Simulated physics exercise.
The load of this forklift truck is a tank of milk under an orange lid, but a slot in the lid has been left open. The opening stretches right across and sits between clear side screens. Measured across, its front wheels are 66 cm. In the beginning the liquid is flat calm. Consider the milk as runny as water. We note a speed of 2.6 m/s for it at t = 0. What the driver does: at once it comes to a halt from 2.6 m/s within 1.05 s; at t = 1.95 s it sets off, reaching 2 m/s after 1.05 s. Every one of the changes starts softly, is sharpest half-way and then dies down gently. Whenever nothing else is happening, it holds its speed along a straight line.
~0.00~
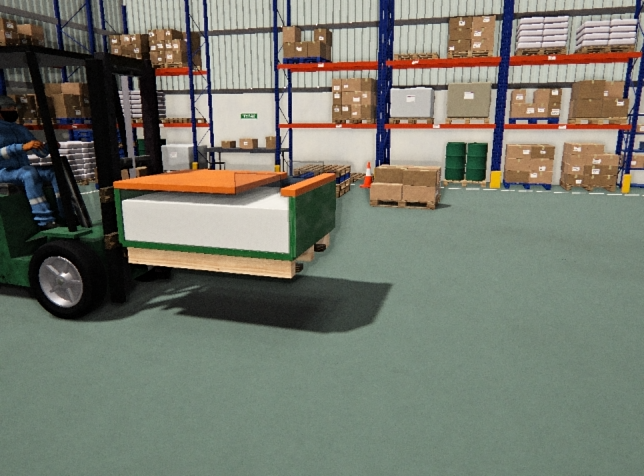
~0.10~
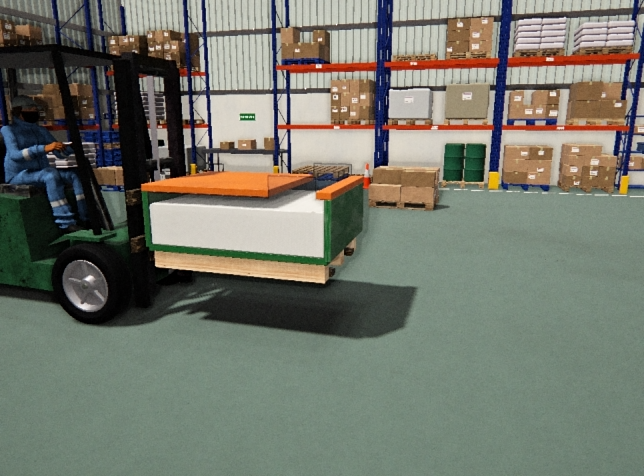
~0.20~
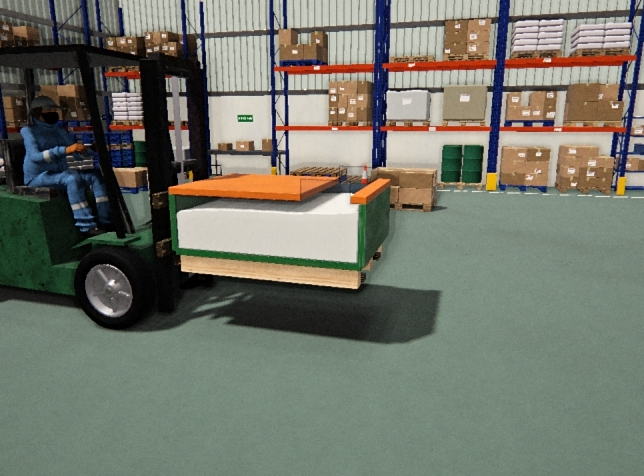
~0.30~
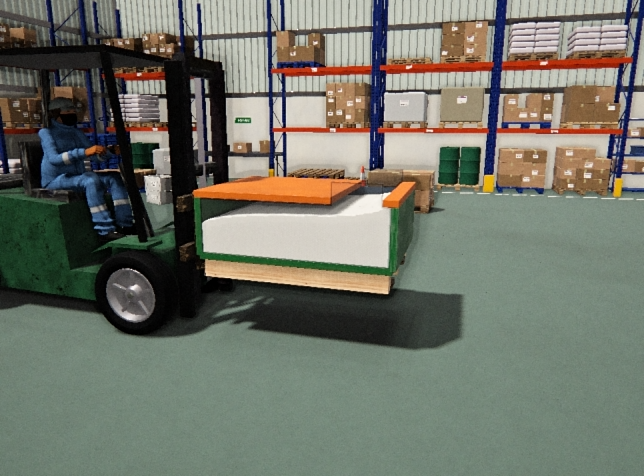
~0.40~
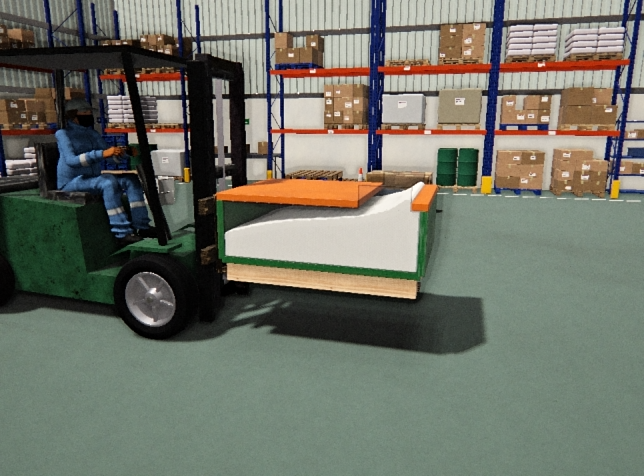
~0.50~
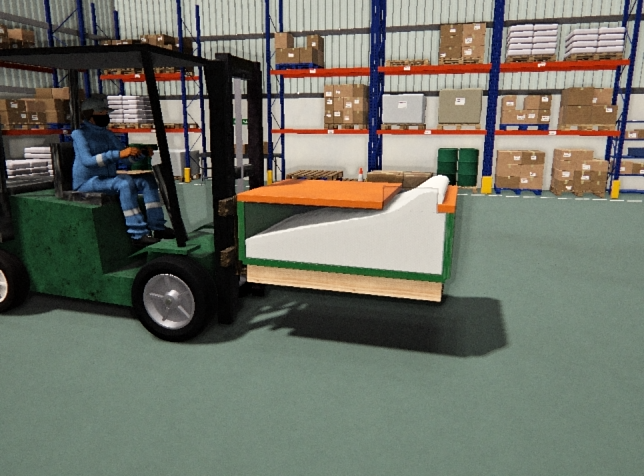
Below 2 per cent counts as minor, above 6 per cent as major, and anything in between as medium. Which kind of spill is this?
It is a major one.
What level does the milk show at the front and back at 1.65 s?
Front: 20 cm; back: 40 cm.
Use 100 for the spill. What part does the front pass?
I'd estimate some 100 percent of what spills.
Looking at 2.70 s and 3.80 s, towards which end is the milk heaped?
Higher at the rear side, then higher at the forward side.
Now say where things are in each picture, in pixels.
In the first picture, the surface is at (275, 210) near the front wall; the surface is at (138, 202) near the back wall; the front is on the right; the opening runs from (236, 188) to (281, 190); a wheel hub at (57, 284).
In the second picture, the surface is at (309, 213) near the front wall; the surface is at (166, 205) near the back wall.
In the third picture, the surface is at (343, 215) near the front wall; the surface is at (194, 211) near the back wall.
In the fourth picture, the surface is at (374, 214) near the front wall; the surface is at (220, 219) near the back wall.
In the fifth picture, the surface is at (403, 204) near the front wall; the surface is at (243, 229) near the back wall.
In the sixth picture, the surface is at (429, 205) near the front wall; the surface is at (264, 237) near the back wall; milk is coming out, 3 per cent so far; a wheel hub at (166, 304).
By 1.65 s the surface stands 39 cm at the back and 19 cm at the front; 16 per cent is out, over the front.
By 2.70 s the surface stands 38 cm at the back and 10 cm at the front; 16 per cent is out, over the front.
By 3.80 s the surface stands 17 cm at the back and 38 cm at the front; 16 per cent is out, over the front.
By 5.89 s 16 per cent is out, over the front, 65 of 418 litres.
